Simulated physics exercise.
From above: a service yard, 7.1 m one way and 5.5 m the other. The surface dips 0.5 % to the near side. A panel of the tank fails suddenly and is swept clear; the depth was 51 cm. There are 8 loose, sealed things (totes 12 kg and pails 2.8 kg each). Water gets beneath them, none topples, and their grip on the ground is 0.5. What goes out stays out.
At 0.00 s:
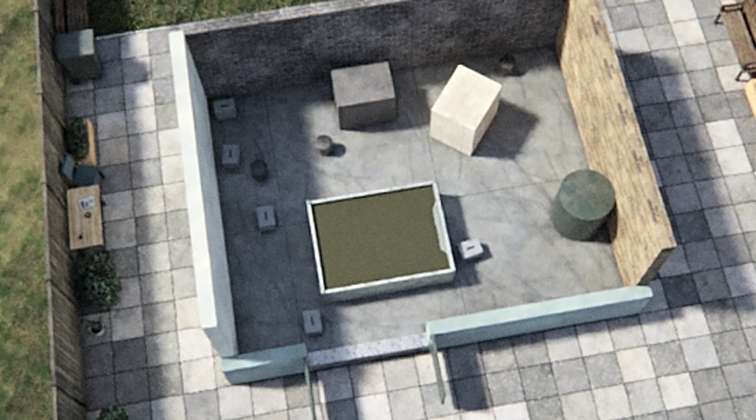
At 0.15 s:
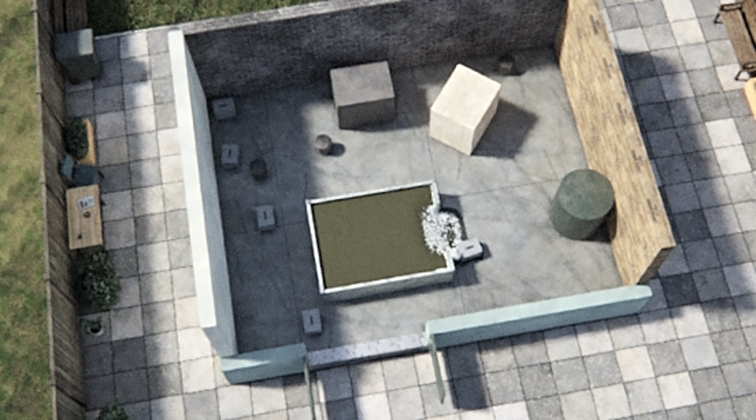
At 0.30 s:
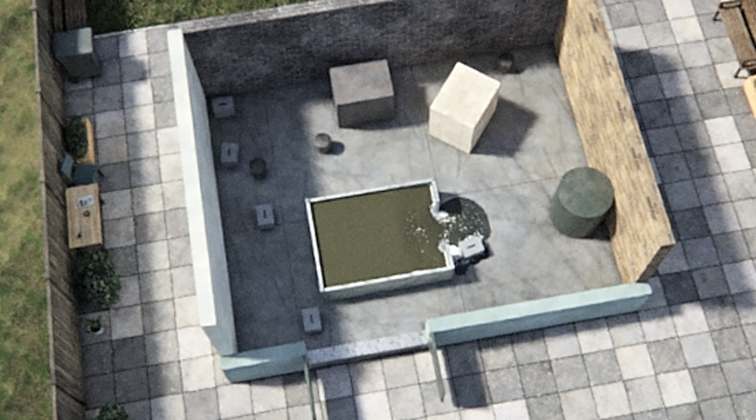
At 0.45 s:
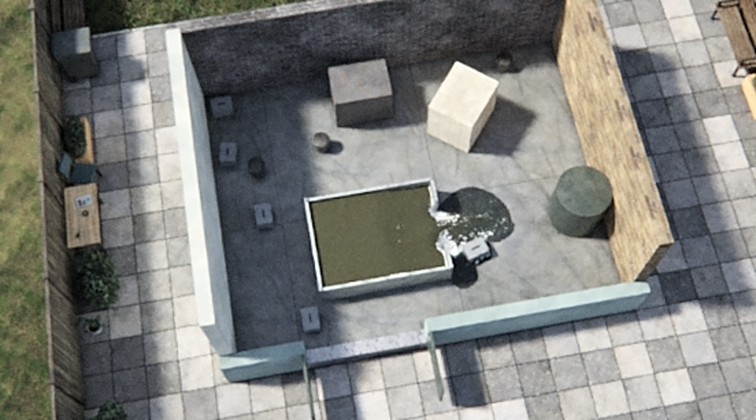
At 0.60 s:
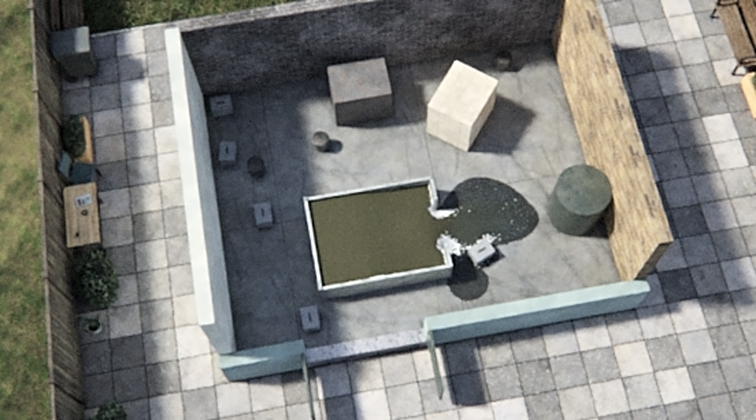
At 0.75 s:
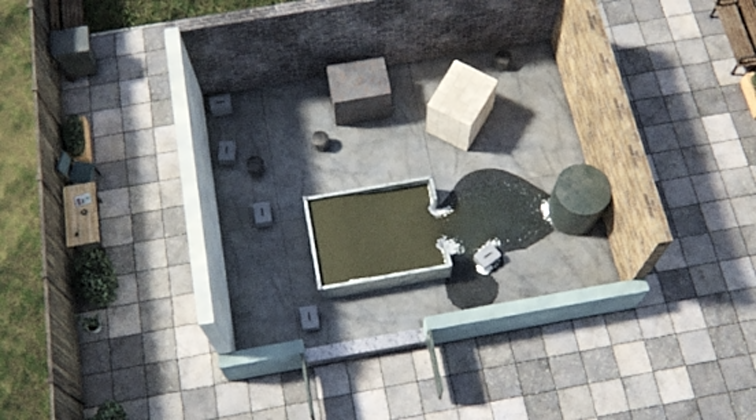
A rectangular tank of murky water in a walled yard broke open on its right side, and the water spread across the paving to the green drum, pushing a small pale block slightly rightward.
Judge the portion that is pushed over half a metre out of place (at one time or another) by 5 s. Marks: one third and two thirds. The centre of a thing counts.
It is less than a third.
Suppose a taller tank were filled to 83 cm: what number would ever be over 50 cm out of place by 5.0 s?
Then 2.
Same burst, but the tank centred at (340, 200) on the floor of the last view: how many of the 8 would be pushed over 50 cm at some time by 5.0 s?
Then 1.
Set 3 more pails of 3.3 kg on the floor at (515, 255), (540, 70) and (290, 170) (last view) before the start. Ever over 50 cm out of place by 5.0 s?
In that order: More, past it, short of it.
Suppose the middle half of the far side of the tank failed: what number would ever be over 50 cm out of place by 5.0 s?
In that case 5 of them.
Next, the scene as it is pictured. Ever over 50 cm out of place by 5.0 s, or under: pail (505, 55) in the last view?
It is more.
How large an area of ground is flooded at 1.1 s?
Roughly 9.5 m2.
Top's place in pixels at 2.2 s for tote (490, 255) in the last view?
Near (524, 295).
After 1.1 s 1 of 8 are over 50 cm from their spots; 0 afloat.
After 2.2 s 1 of 8 are over 50 cm from their spots; 0 afloat.
After 3.5 s 1 of 8 are over 50 cm from their spots; 0 afloat.
After 5.0 s 2 of 8 are over 50 cm from their spots, and 2 have been at some point; 1 afloat.
